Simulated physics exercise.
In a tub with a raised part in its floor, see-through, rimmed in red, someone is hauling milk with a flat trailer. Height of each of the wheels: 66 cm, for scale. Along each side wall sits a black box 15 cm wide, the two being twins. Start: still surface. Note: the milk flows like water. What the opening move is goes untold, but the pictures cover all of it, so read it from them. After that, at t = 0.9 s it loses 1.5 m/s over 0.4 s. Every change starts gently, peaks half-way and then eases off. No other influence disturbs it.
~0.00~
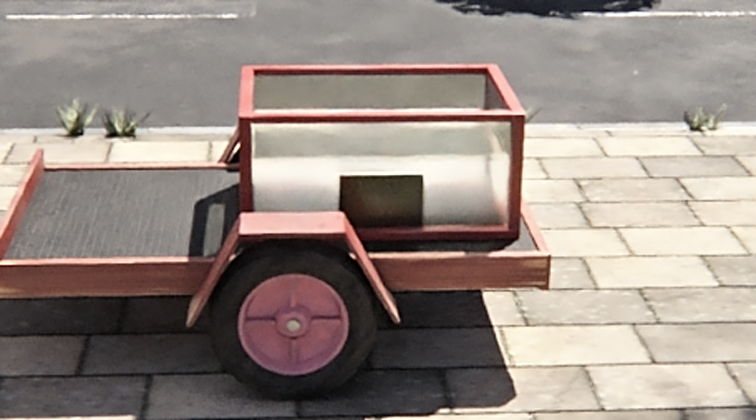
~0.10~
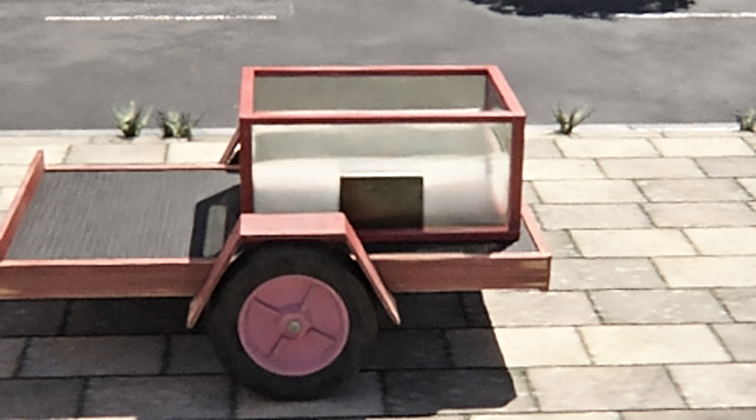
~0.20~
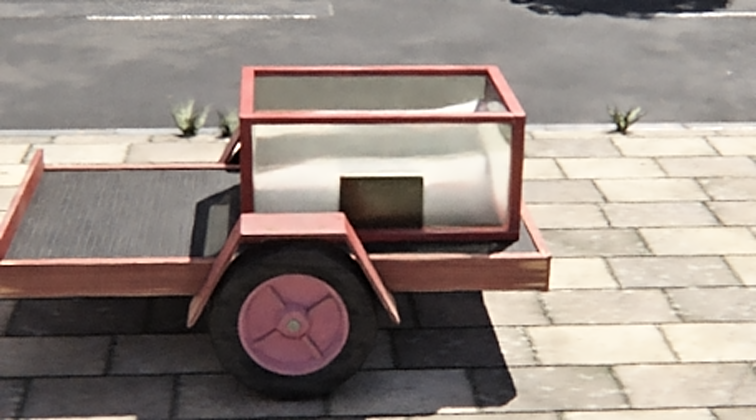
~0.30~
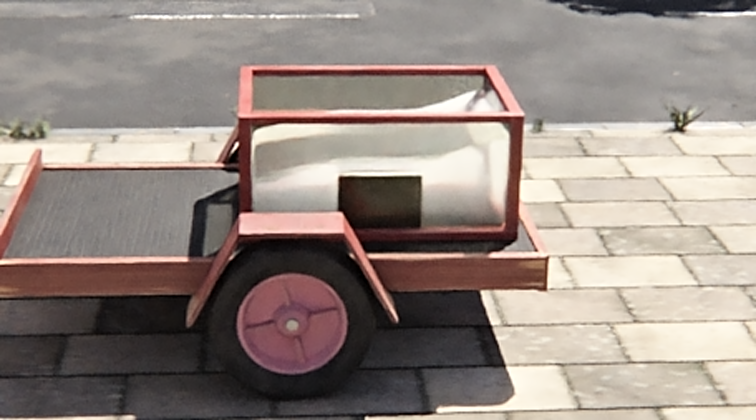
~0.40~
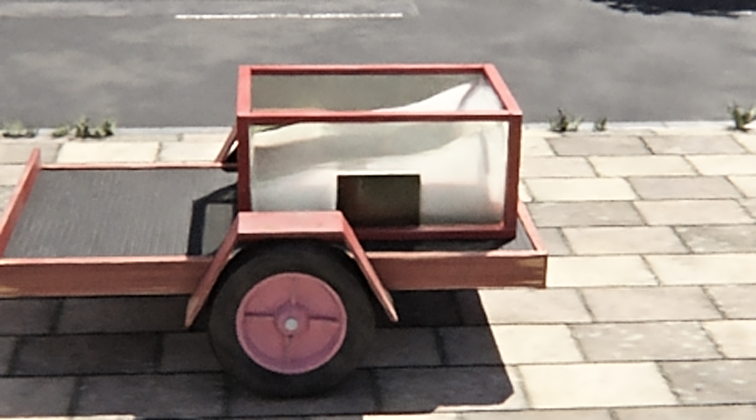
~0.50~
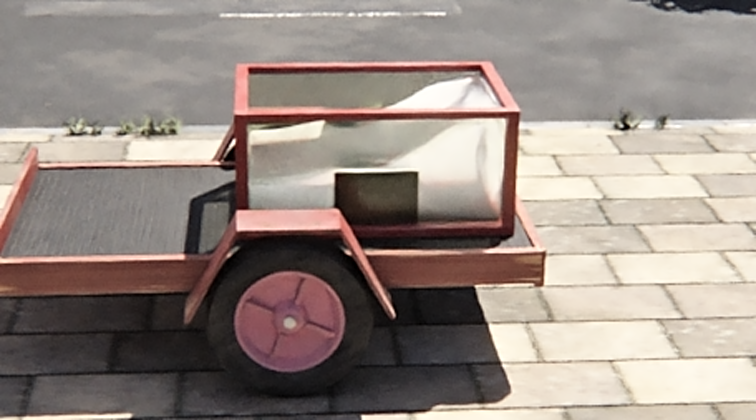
On sunlit paving beside a grey road, a flat red trailer carries a see-through, red-rimmed tub of milk, its surface level at first. The trailer rolls left, wheel turning, as plants and paving slide right behind it, and the milk sinks at the left end and climbs noticeably at the right.
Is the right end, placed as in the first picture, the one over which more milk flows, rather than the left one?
No.
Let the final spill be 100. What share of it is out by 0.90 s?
Some 0 per cent by then.
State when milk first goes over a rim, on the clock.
I'd put it close to 1.5 seconds.
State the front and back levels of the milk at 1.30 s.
The level sits near 70 cm in front and near 12 cm behind.
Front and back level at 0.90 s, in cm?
Front level 28 cm, back level 32 cm.
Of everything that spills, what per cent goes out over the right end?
It comes to about 10 per cent of the spill.
Then, 0.90 s in, it stands 32 cm high behind and 28 cm in front; all of it is still inside.
Then, 1.30 s in, it stands 11 cm high behind and 71 cm in front; all of it is still inside.
Then, 1.80 s in, it stands 16 cm high behind and 33 cm in front; 8 per cent has gone over the left end, a little elsewhere.
Then, 4.28 s in, 10 per cent has gone over the left end, a little elsewhere; the left end has passed 8 per cent and the right end 1.
